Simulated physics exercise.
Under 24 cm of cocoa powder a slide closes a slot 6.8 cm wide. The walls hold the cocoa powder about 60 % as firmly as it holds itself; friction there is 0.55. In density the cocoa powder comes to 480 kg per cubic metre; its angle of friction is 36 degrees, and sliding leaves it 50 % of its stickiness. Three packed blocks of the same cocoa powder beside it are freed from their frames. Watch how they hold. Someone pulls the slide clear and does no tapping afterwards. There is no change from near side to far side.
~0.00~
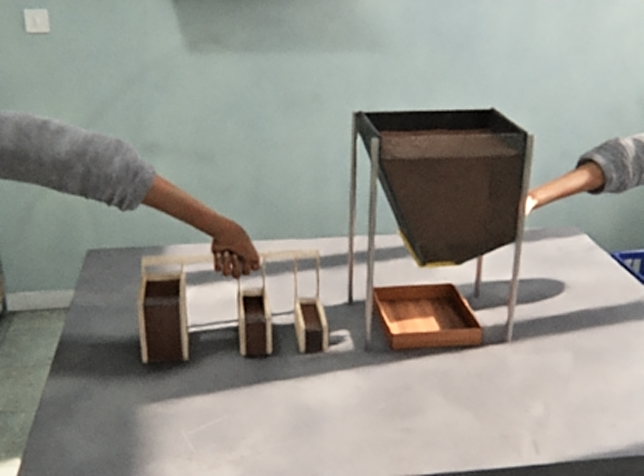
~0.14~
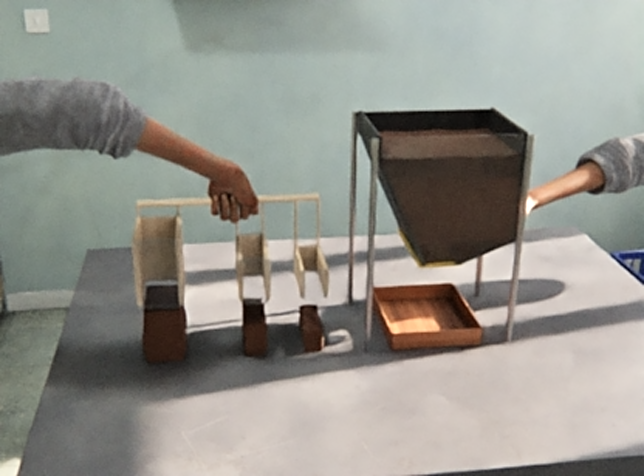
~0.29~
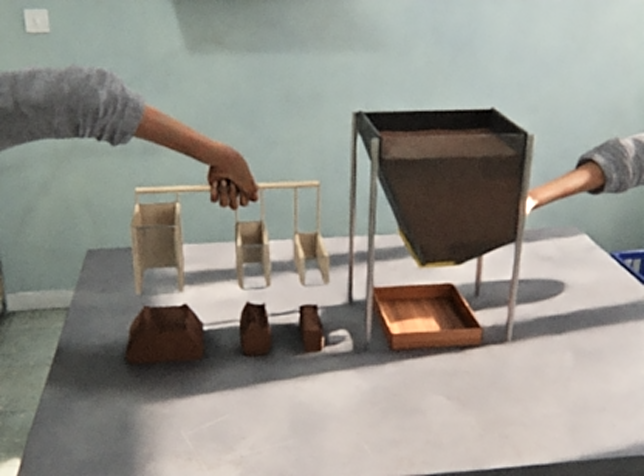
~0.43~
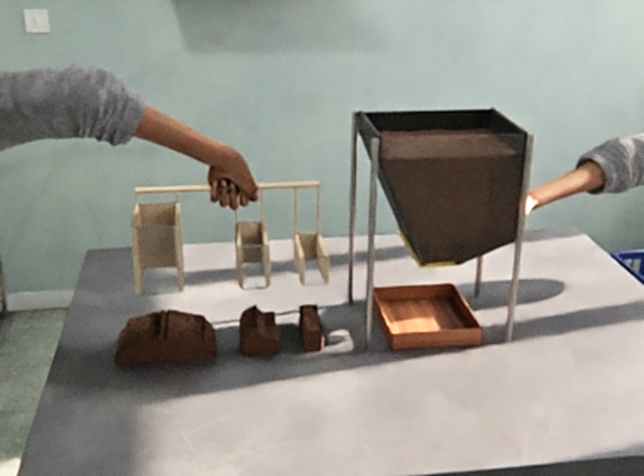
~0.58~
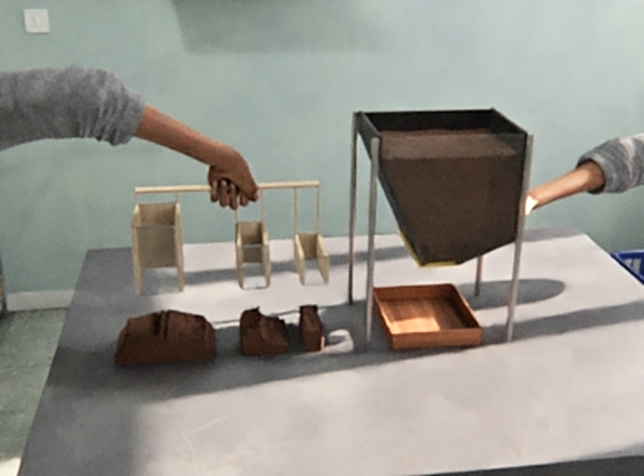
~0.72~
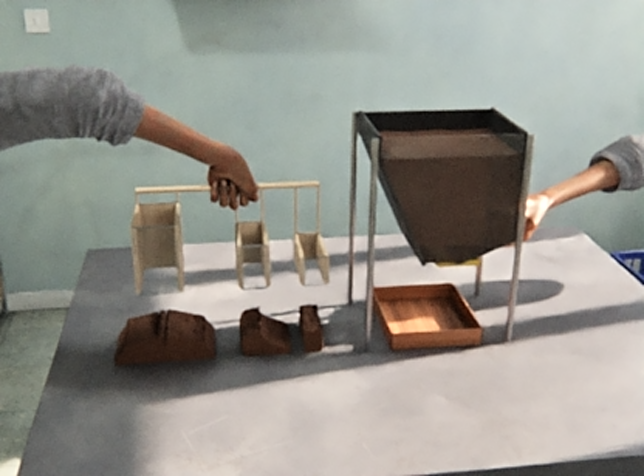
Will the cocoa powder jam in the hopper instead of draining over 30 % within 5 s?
No, it drains.
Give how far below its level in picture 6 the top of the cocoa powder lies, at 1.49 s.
Measured change: Around 3.5 cm.
By 1.07 s, 5 % has run out.
By 1.49 s, 27 % has run out.
By 1.90 s, 53 % has run out.
By 2.32 s, 75 % has run out.
By 5.62 s, at the end, 89 % has run out.
